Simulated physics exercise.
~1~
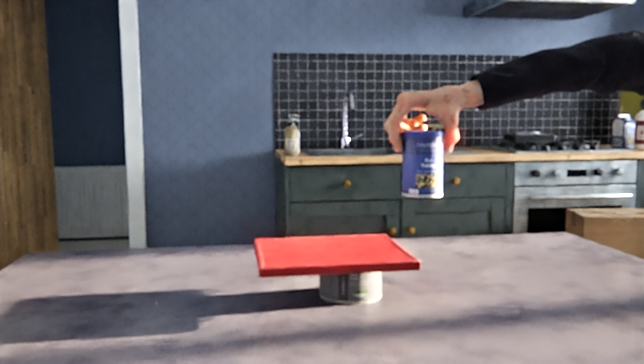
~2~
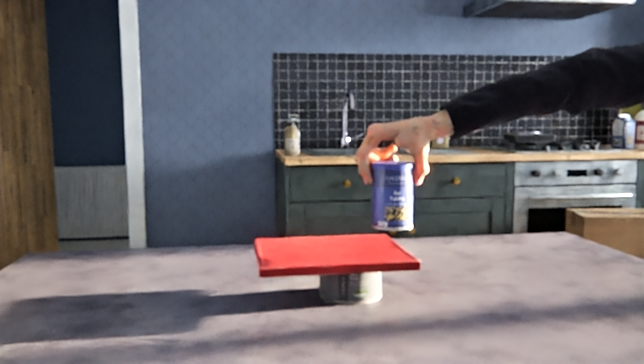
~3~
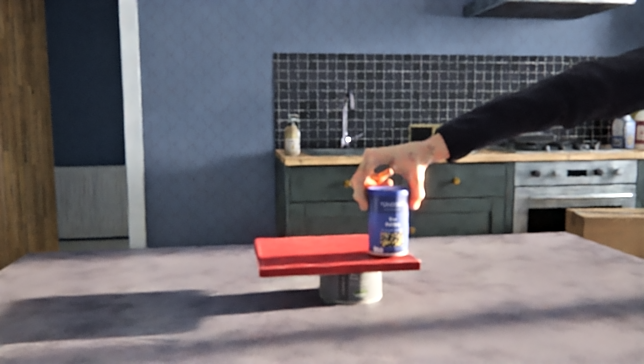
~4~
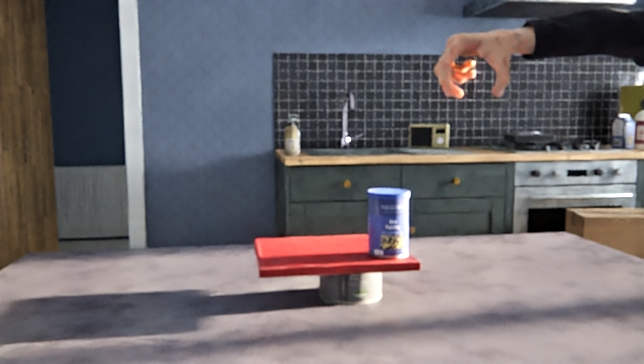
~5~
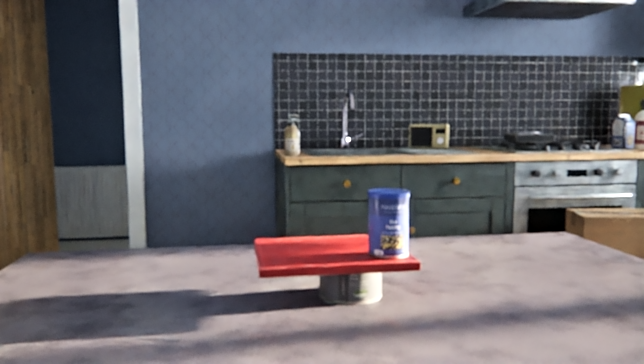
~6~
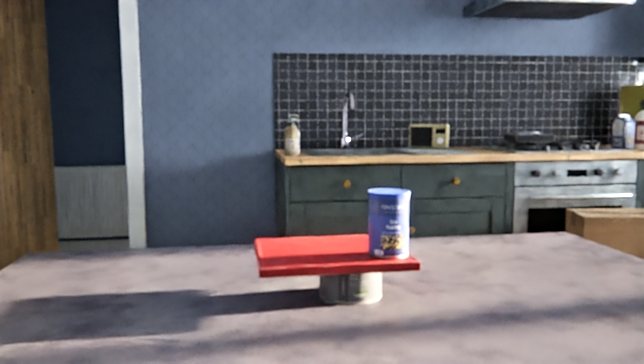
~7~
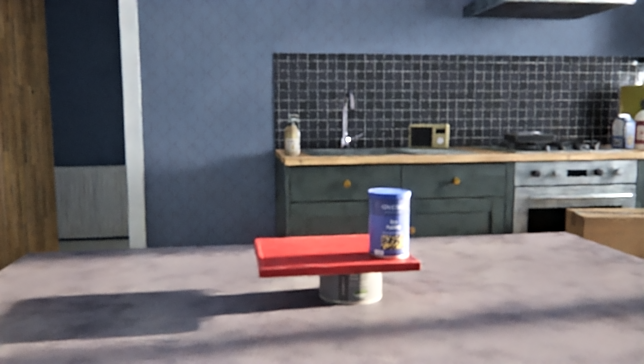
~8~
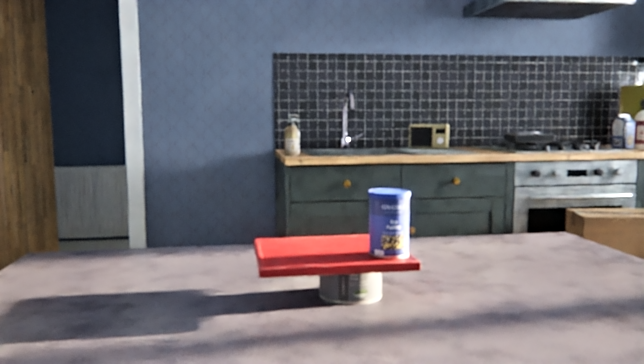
In a kitchen with blue walls and dark cabinets, a red slab lies flat across a small grey tub on a table. A hand in a dark sleeve reaches in from the right, holding a blue tin upright above the slab. The hand moves the tin left and down, then lowers it onto the right side of the red slab. It lets go and draws back up to the right, leaving the view. The blue tin stays upright near the slab's edge, and the little stack holds without moving.
